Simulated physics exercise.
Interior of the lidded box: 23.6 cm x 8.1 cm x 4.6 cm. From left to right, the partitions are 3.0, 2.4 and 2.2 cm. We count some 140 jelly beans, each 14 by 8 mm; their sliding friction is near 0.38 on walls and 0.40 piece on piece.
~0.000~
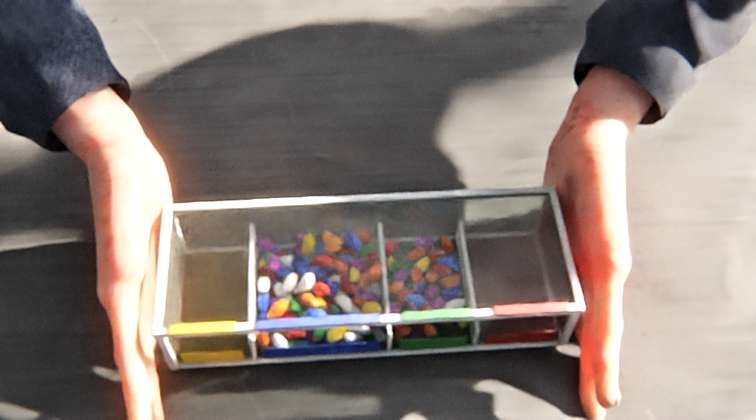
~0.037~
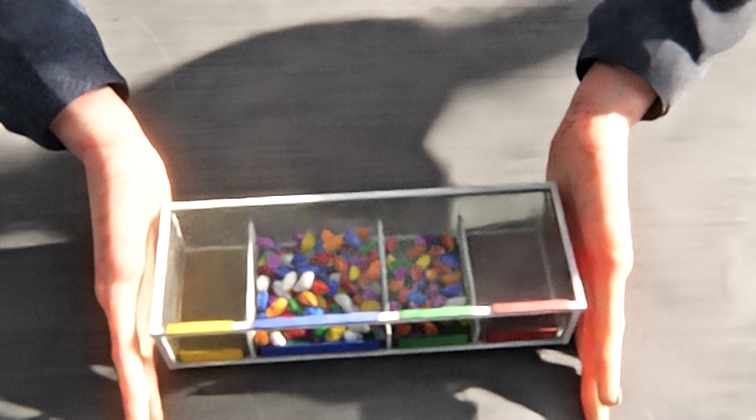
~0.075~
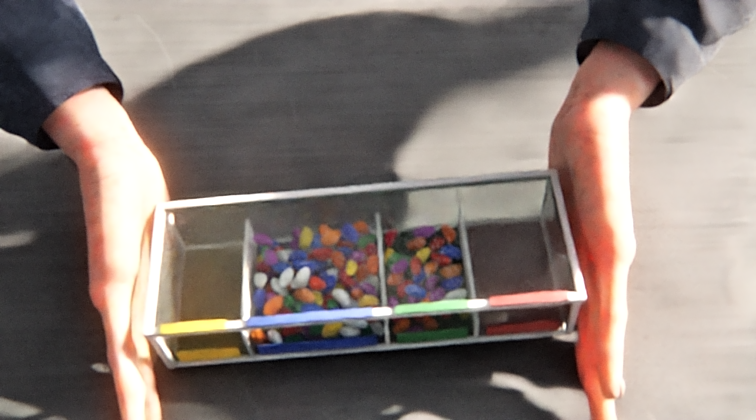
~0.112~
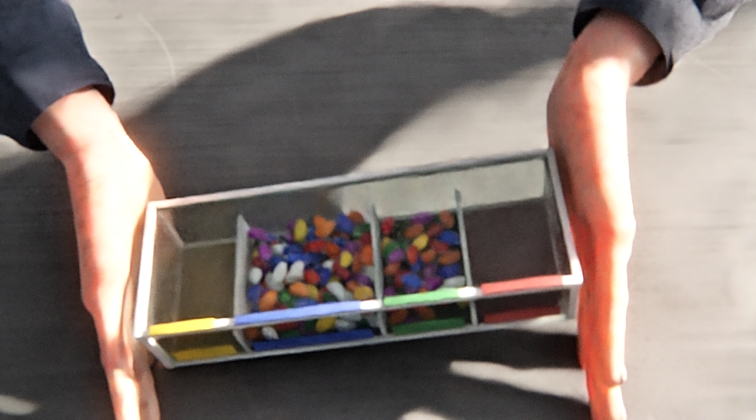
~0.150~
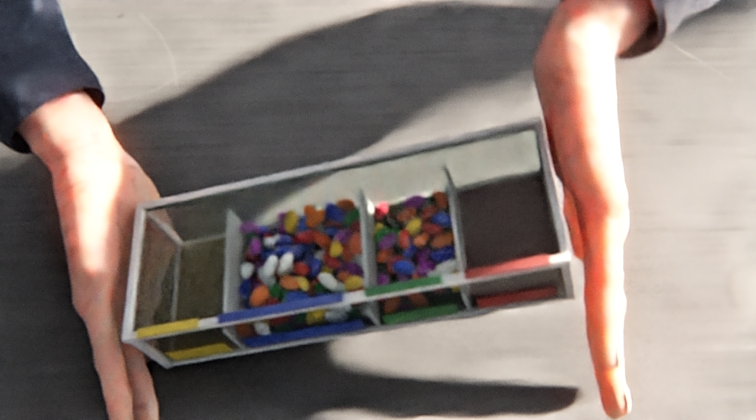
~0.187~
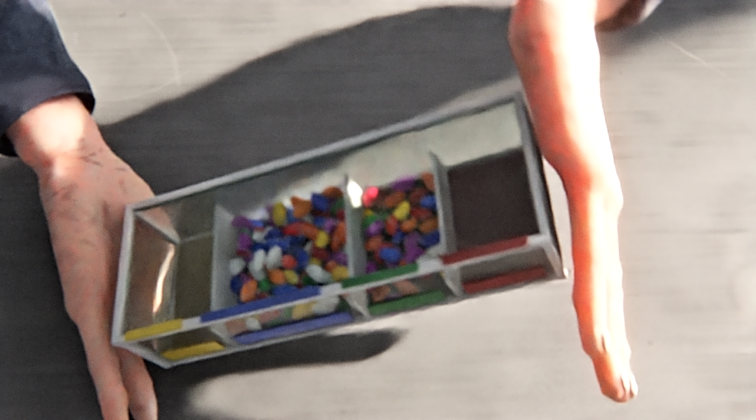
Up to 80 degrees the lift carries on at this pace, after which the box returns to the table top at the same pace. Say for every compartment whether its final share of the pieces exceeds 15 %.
Red: Does not exceed, blue: Exceeds, green: Does not exceed, yellow: Exceeds.
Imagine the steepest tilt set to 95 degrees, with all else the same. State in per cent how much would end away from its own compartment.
Near 45 in a hundred.
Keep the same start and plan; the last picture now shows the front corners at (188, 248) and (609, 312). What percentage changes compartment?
Roughly 55 per cent.
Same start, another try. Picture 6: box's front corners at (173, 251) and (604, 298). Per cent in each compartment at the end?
You'd see red at 50 percent, blue at 20, green at 25 and yellow at 0 percent.
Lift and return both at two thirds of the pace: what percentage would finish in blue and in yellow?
Blue = 70 %; yellow = 20 %.
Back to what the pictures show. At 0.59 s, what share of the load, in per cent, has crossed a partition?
20 %.
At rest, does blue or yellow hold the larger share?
Result: Blue has more.
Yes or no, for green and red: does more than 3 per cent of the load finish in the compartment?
Green: True; red: False.
Then, at 0.59 s, tilt 78 degrees; blue 70 %, green 15 %, yellow 15 %.
After 0.86 s, tilt 31 degrees; blue 70 %, green 5 %, yellow 25 %.
After 1.23 s, tilt 0 degrees; blue 70 %, green 5 %, yellow 25 %.
In the end, at 1.7 s, red 0 %, blue 70 %, green 5 %, yellow 25 %.
